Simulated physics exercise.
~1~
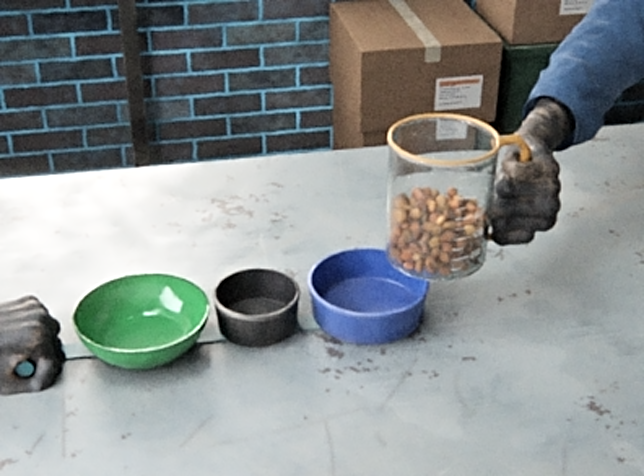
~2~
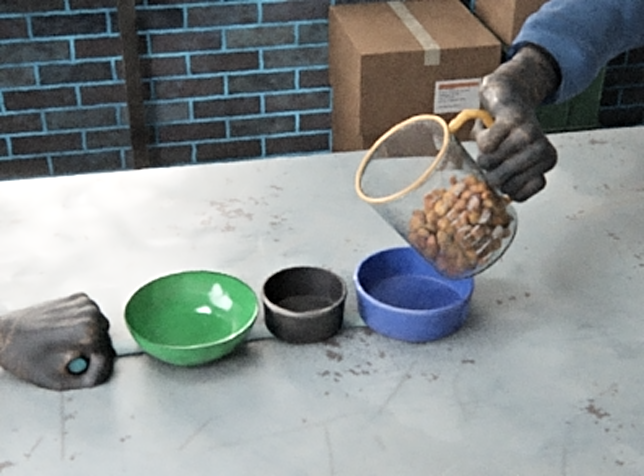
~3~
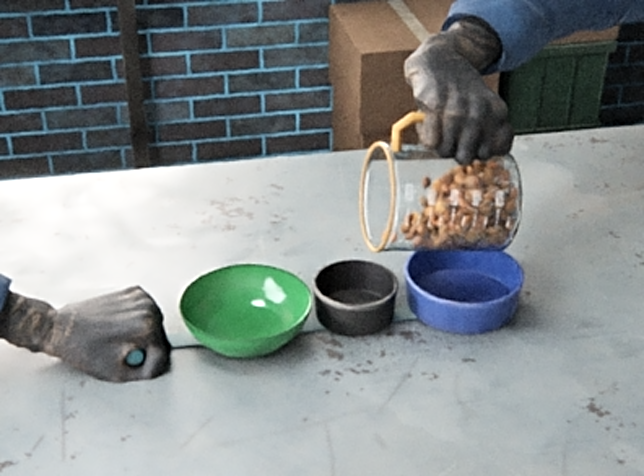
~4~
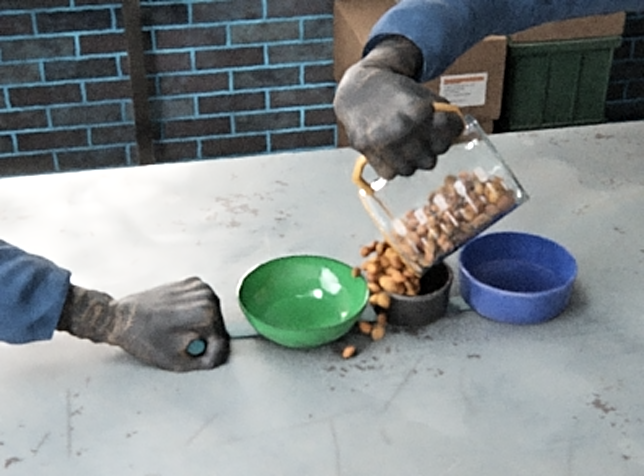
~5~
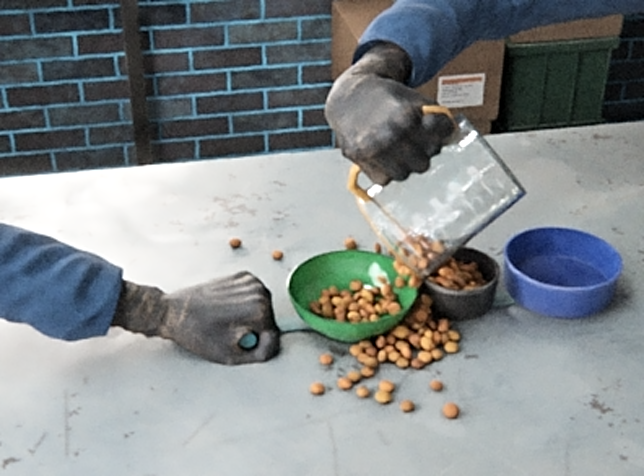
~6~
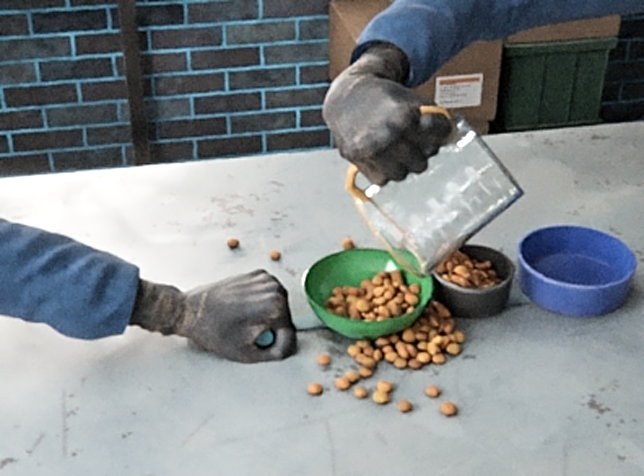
To begin with, a gloved hand holds a clear jug of brown cat kibble upright above a blue dish, which sits in a row with a black dish and a green bowl on a grey table. Another gloved hand at the left moves rightward as the joined dishes slide right, while the jug tips toward the left. Once the jug tilts past level, kibble pours around the black dish, some spilling onto the table. The row keeps sliding, and pieces land in the green bowl too. Finally the jug is emptied, leaving kibble in the green bowl, in the black dish and scattered on the table, while the blue dish stays empty.
